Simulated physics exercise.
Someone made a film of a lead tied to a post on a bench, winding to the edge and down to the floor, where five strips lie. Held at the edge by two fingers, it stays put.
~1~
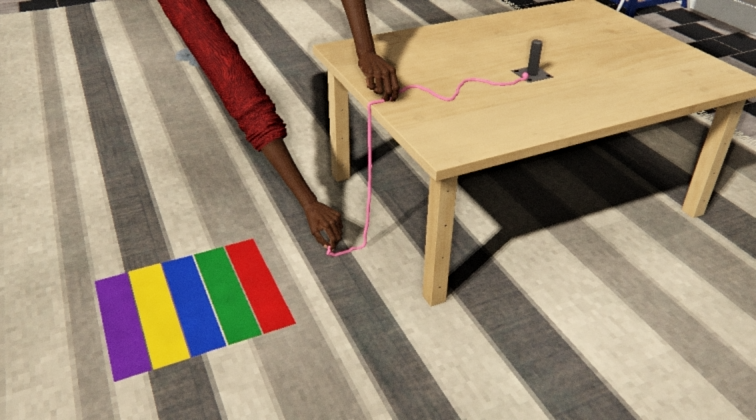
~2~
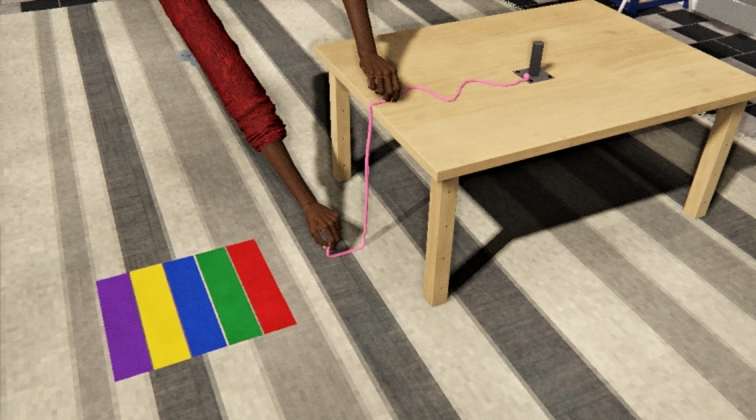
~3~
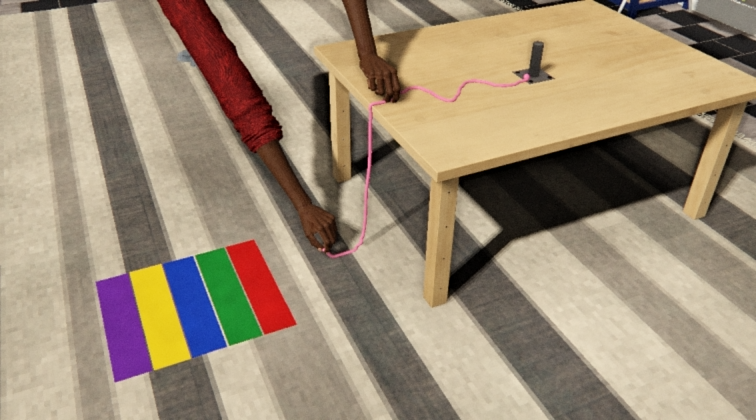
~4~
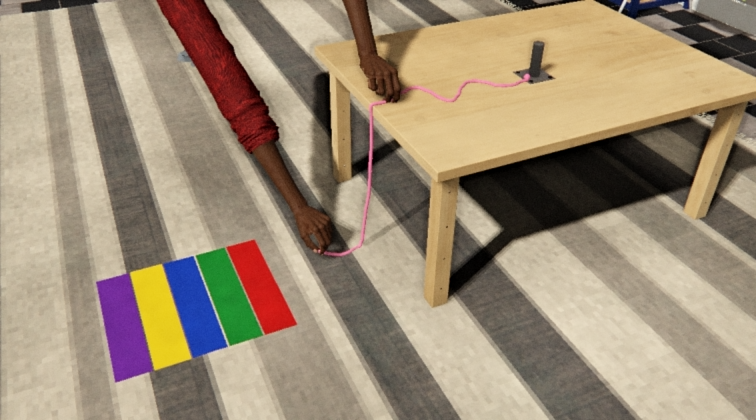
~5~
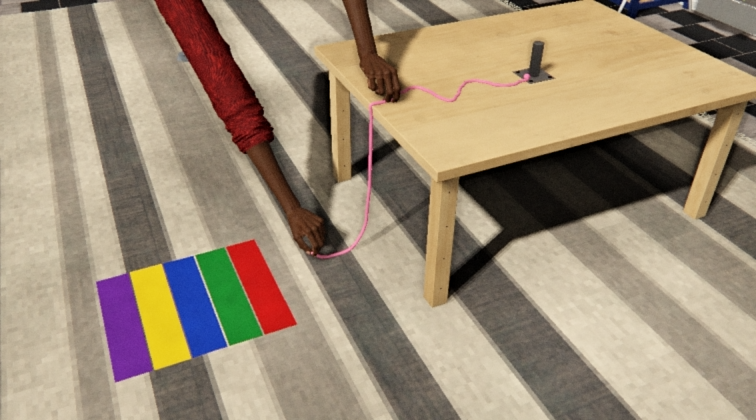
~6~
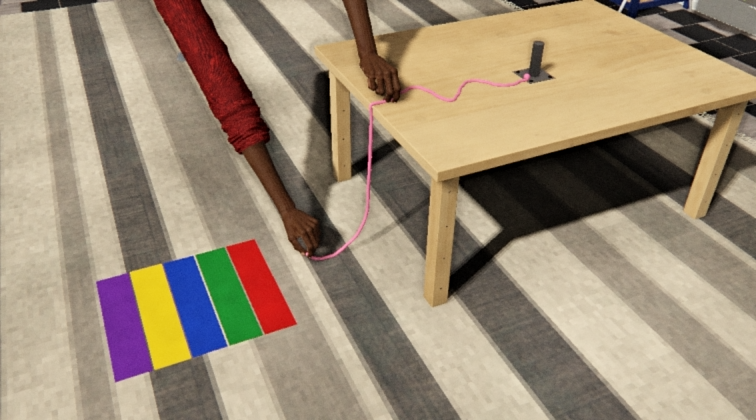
On a striped floor beside a wooden table, one hand pins a pink cord at the table's edge while another holds its lower end near five coloured strips. The lower hand slides the end slightly left toward the red strip, and the hanging cord's bottom bend widens into a smoother curve.
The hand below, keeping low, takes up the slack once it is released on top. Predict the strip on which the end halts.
The yellow strip.
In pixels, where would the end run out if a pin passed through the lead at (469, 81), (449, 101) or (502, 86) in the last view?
First try near (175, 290), second near (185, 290), third near (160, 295).
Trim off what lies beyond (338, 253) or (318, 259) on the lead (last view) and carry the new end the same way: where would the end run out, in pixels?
(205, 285) and (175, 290).
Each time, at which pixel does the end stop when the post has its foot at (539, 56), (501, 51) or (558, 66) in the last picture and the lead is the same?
Try by try, around (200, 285), (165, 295) and (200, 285).
Soon after, end near (209, 282); over green.
Then, end near (174, 292); over blue.
At full stretch, end near (153, 298); over yellow. Over yellow.
